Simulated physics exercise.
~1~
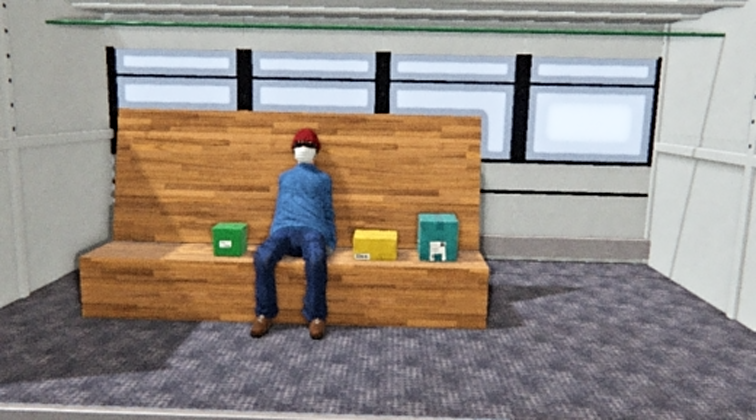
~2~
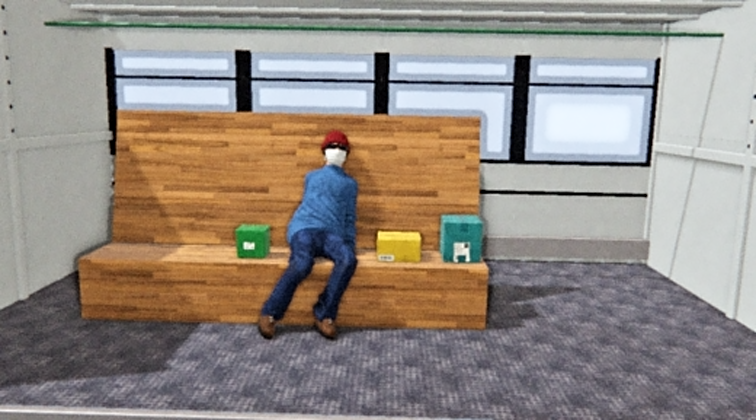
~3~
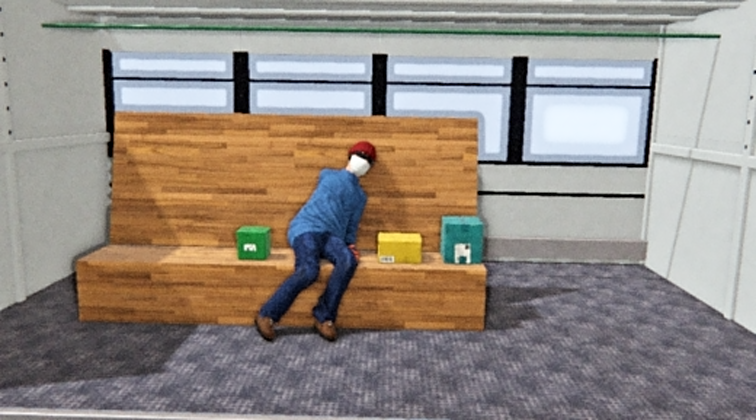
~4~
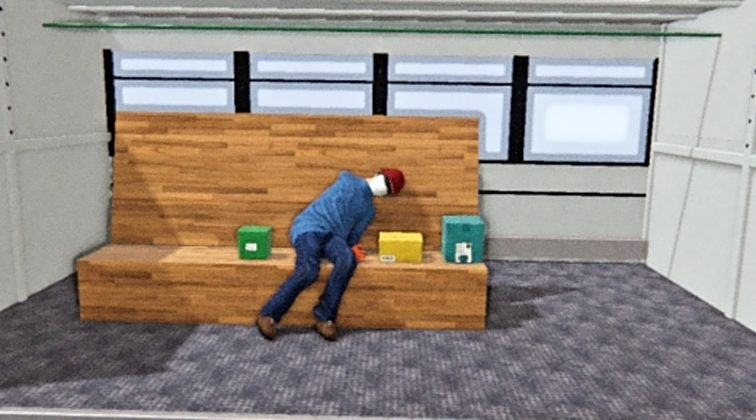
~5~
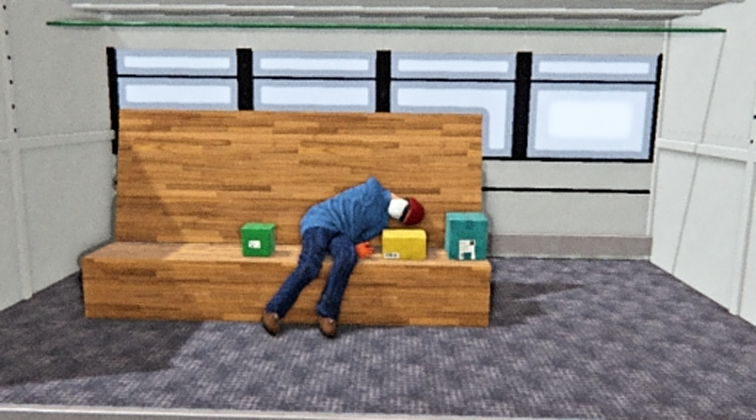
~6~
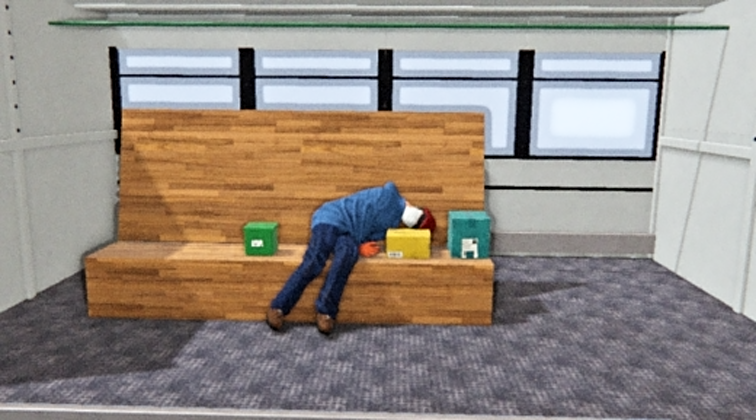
A wooden side bench with a tall back stands on grey carpet in a shuttle, seen from the front by a slightly swaying camera, with windows behind. A limp sleeper in a red cap, blue top and jeans sits in the middle, with a green tub to the left and a yellow carton and teal holdall to the right. All three items slide a short way right as the sleeper shifts and leans that way. The sleeper then folds sideways, head sinking behind the yellow carton. Finally the sleeper lies slumped, hips still on the seat, and all the luggage remains on the bench.
